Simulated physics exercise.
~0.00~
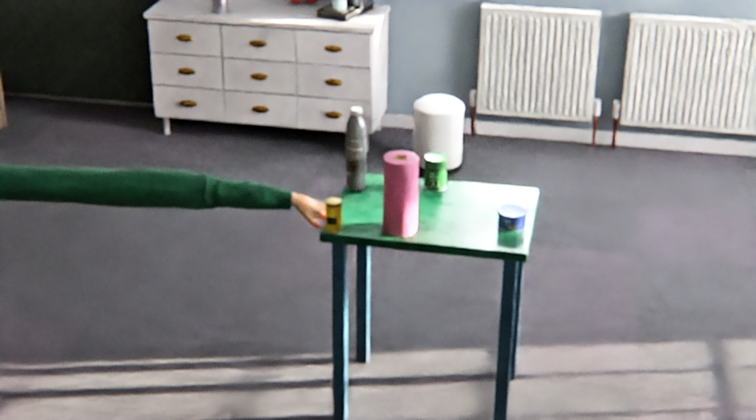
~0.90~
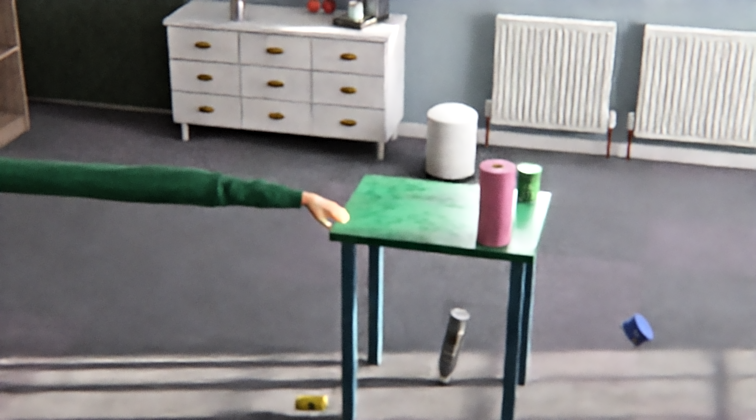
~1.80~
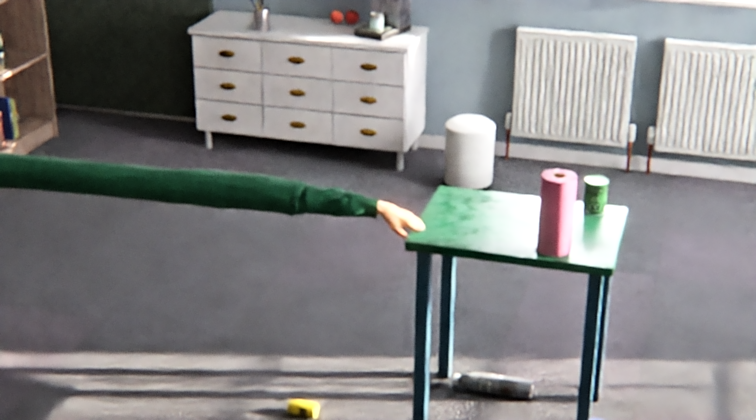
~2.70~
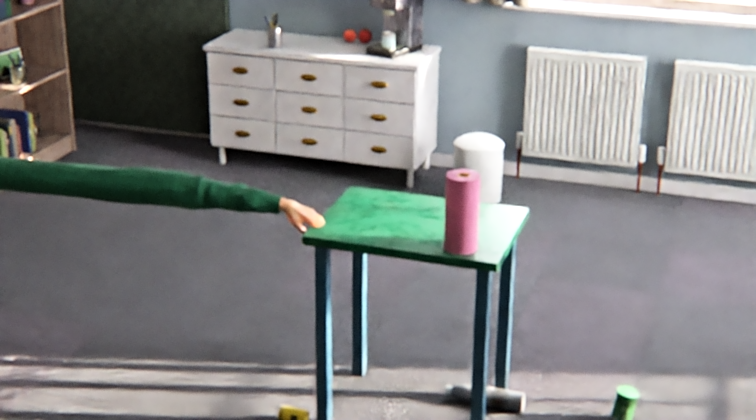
Green-sleeved arm jolting a small green table, sending bottle, shaker, tub and finally green tin off while pink roll stays upright.
